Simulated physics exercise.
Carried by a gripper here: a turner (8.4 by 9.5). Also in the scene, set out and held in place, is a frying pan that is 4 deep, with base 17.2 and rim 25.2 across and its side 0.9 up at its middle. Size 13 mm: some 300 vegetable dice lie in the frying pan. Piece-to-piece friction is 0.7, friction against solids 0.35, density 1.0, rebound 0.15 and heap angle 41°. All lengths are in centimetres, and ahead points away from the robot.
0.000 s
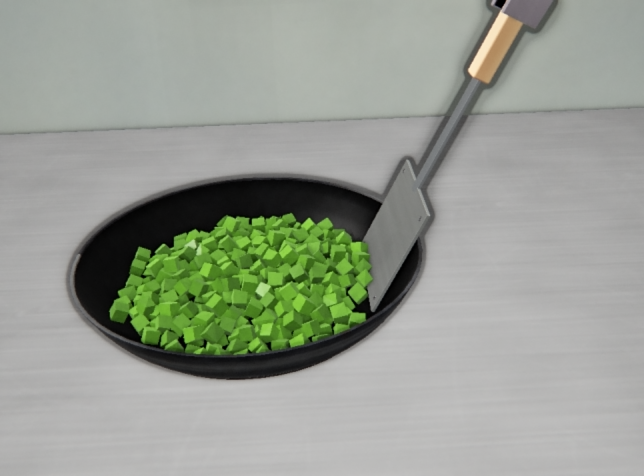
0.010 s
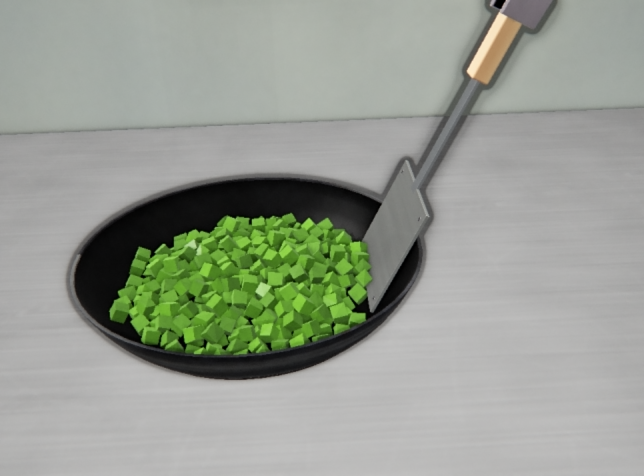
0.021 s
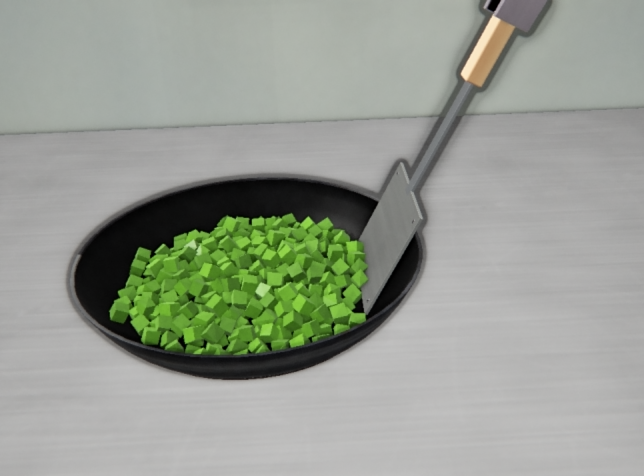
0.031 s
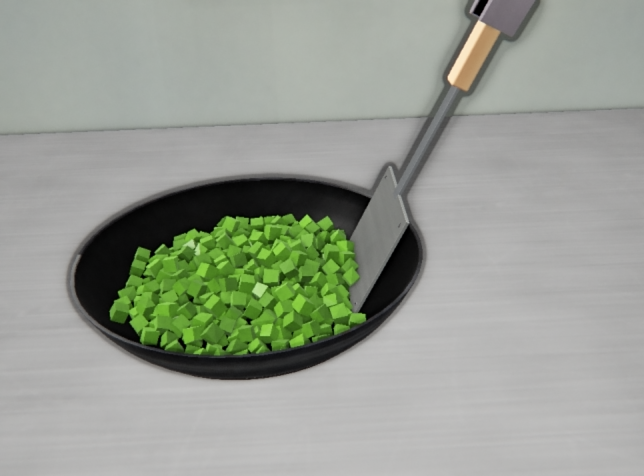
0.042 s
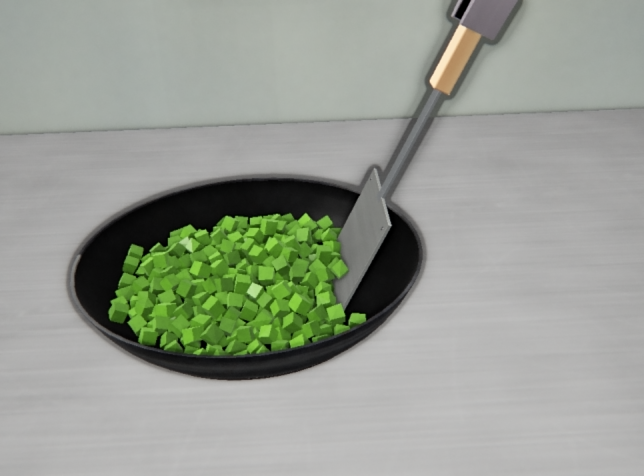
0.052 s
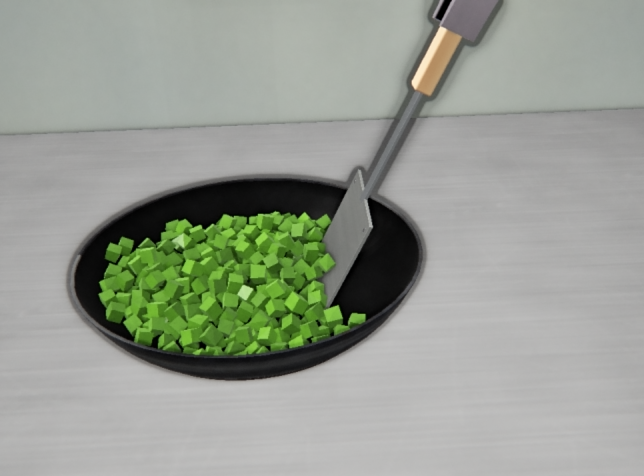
On a grey surface, a gripper-held turner slides left inside a black frying pan, pushing a heap of green cubes leftward.
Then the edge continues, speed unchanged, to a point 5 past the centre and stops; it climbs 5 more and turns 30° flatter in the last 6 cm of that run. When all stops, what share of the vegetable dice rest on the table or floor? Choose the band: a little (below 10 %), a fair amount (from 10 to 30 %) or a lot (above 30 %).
It is a fair amount, from 10 to 30 %.
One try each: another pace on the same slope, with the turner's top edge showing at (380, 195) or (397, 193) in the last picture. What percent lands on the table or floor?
Respectively, some 10 and 0 per cent.
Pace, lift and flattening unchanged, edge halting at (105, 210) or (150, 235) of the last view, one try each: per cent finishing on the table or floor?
The two tries give near 50 and near 30 in a hundred.
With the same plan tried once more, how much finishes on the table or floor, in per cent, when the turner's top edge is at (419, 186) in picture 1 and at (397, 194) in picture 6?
My guess would be close to 5 per cent.
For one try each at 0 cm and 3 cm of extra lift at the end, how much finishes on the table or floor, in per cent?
Close to 15 and 20 percent respectively.
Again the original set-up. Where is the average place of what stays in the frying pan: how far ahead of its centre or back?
Some 5.0 cm ahead of the centre.
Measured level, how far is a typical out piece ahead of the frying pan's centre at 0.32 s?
It sits close to 20 cm ahead of the middle.
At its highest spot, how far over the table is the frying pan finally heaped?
About 6.0 cm above the table.
After 0.08 s, sloping 63°, highest piece 6 above the table; 295 in the frying pan.
After 0.10 s, sloping 54°, highest piece 8 above the table; 291 in the frying pan, 4 on the blade or in flight.
After 0.32 s, sloping 34°, highest piece 6 above the table; 238 in the frying pan, 53 on the table or floor, 4 on the blade or in flight.
After 1.37 s, sloping 34°, highest piece 5 above the table; 237 in the frying pan, 58 on the table or floor.
At rest, 237 in the frying pan, 58 on the table or floor. That is 20 % on the table or floor.
